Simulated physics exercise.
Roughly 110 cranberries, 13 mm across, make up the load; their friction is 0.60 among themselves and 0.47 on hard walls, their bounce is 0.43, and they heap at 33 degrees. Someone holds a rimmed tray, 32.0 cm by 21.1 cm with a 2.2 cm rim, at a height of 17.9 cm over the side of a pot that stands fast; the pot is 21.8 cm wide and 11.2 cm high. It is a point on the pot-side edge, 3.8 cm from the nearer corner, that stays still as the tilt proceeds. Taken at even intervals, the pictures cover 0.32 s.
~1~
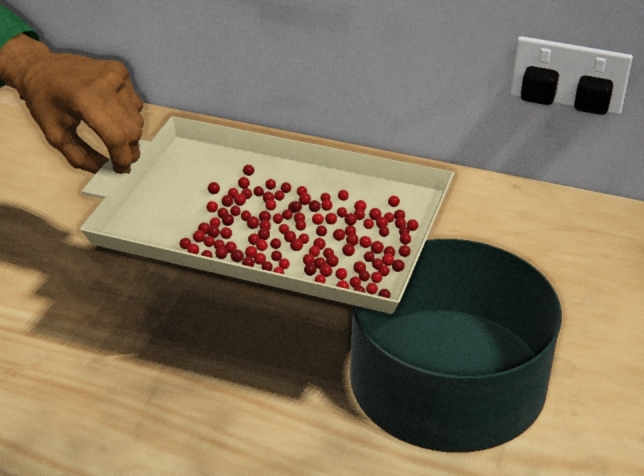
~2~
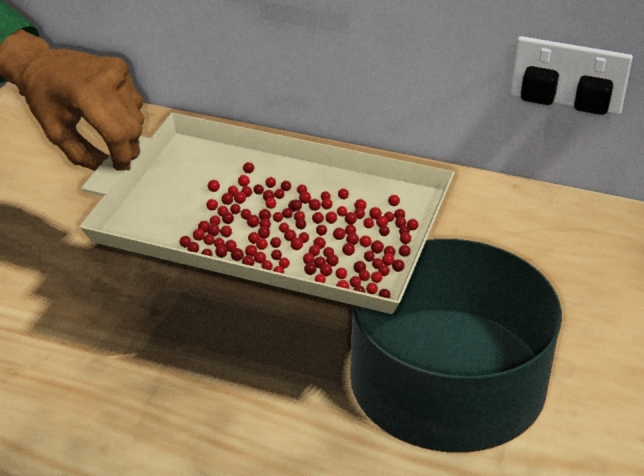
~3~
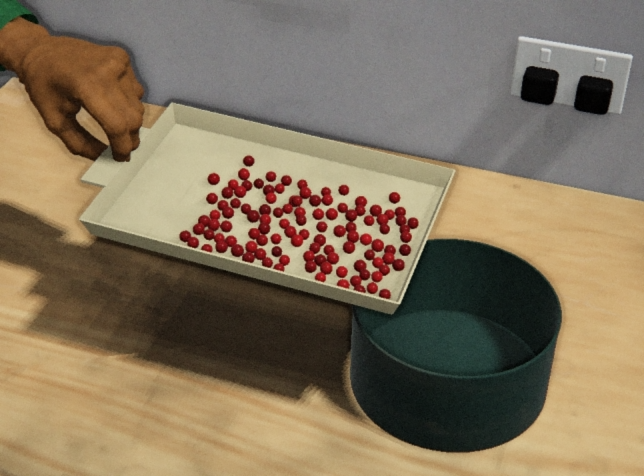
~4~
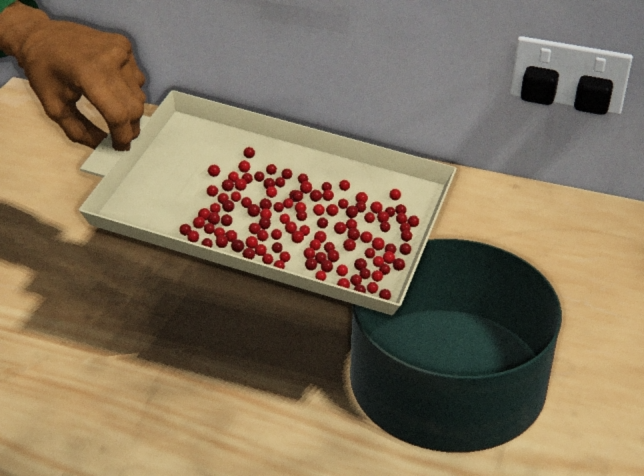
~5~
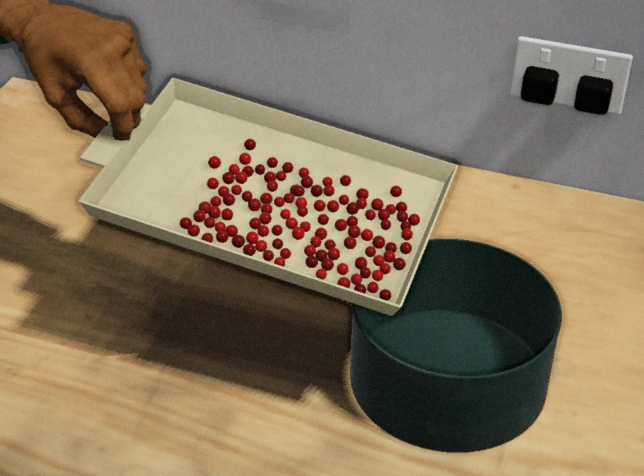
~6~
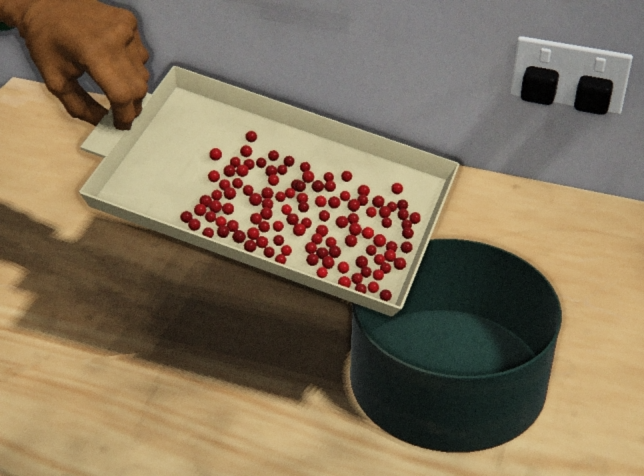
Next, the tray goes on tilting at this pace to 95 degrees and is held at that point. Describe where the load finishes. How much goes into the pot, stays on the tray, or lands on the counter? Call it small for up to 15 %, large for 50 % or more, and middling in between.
Pot - middling, tray - small, counter - large.
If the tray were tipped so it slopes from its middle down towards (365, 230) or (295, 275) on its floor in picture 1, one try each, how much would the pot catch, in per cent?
The share comes to roughly 95 in a hundred, then roughly 0 in a hundred.
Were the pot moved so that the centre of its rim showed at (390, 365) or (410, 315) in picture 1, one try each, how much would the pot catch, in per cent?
I'd say some 100 per cent for the first and some 80 per cent for the second.
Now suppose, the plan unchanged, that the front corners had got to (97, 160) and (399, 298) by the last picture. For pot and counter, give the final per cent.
That works out as pot 85 and counter 15.
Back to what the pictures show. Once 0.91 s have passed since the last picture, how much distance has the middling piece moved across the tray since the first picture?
By then it sits near 5 cm from where it began.
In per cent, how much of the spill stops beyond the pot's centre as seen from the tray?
That comes to roughly 70 percent.
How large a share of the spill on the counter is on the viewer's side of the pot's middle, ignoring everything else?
About 100 percent of the spill.
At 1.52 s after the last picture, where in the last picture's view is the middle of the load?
Around (389, 236).
Then, 0.91 s after the last picture, tilt 50 degrees; the tray holds 100 %, the pot 0 %.
Then, 1.52 s after the last picture, tilt 76 degrees; the tray holds 100 %, the pot 0 %.
Then, 2.18 s after the last picture, tilt 95 degrees; the tray holds 0 %, the pot 40 %.
In the end, pot 40 %, tray 0 %, counter 60 %.
